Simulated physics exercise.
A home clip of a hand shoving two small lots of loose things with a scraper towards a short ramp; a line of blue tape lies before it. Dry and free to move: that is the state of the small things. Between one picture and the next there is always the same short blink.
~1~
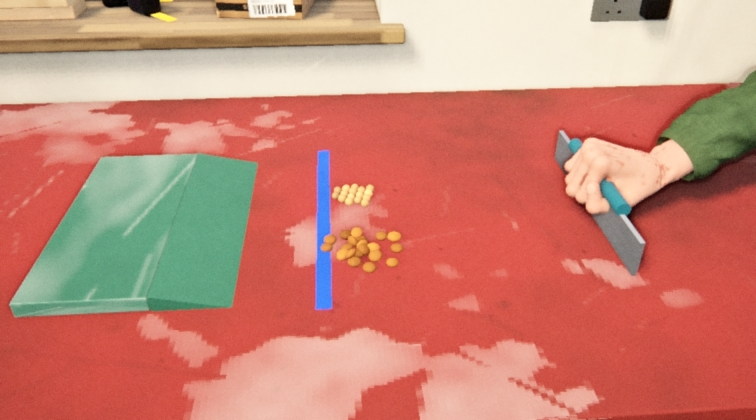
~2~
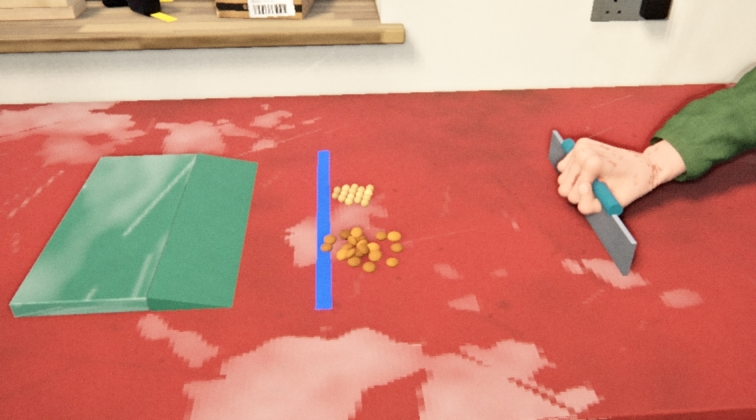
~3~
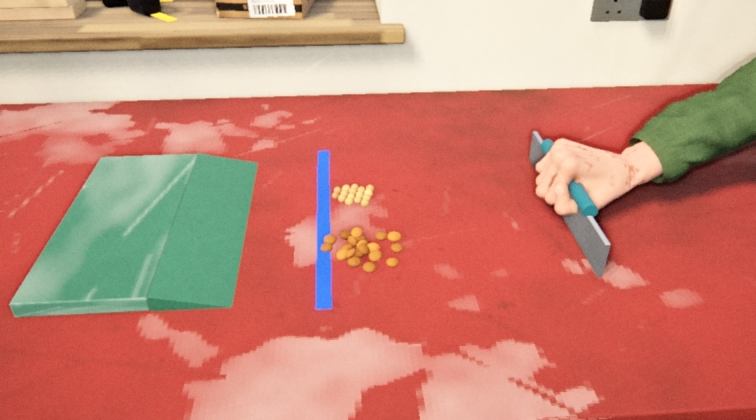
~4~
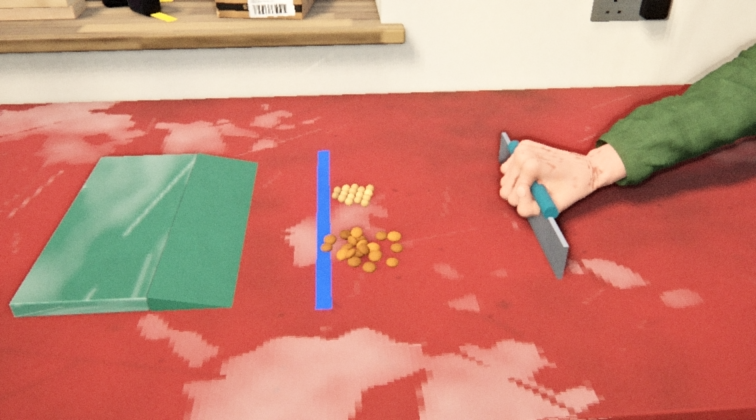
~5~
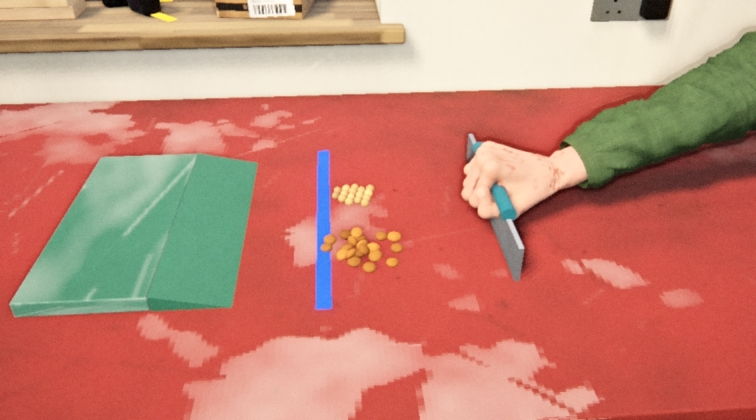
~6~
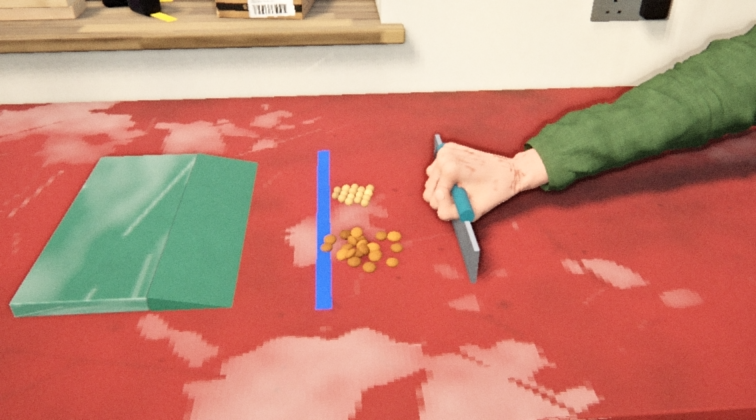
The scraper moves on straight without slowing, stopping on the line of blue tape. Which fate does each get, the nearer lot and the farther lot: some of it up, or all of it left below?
The nearer lot all left below, the farther lot some of it up.
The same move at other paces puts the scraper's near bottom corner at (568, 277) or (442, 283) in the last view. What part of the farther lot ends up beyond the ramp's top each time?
Try 1: Around 0 percent; try 2: Around 90 percent.
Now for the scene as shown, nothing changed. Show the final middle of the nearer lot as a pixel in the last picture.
Roughly (238, 254) in pixels.
Then, 0.12 s past the last view, scraper still moving, near (374, 187); nearer lot all short of the ramp; farther lot all short of the ramp.
Then, 0.26 s past the last view, scraper stopped at the blue tape; nearer lot all short of the ramp; farther lot all short of the ramp.
Then, 0.54 s past the last view, scraper stopped at the blue tape; nearer lot about half on the ramp, about half short of the ramp; farther lot about half past the top, about half on the ramp.
Finally, scraper stopped at the blue tape; nearer lot none past the top, about a third on the ramp, about two thirds short of the ramp; farther lot most past the top, a small part on the ramp, a small part short of the ramp.
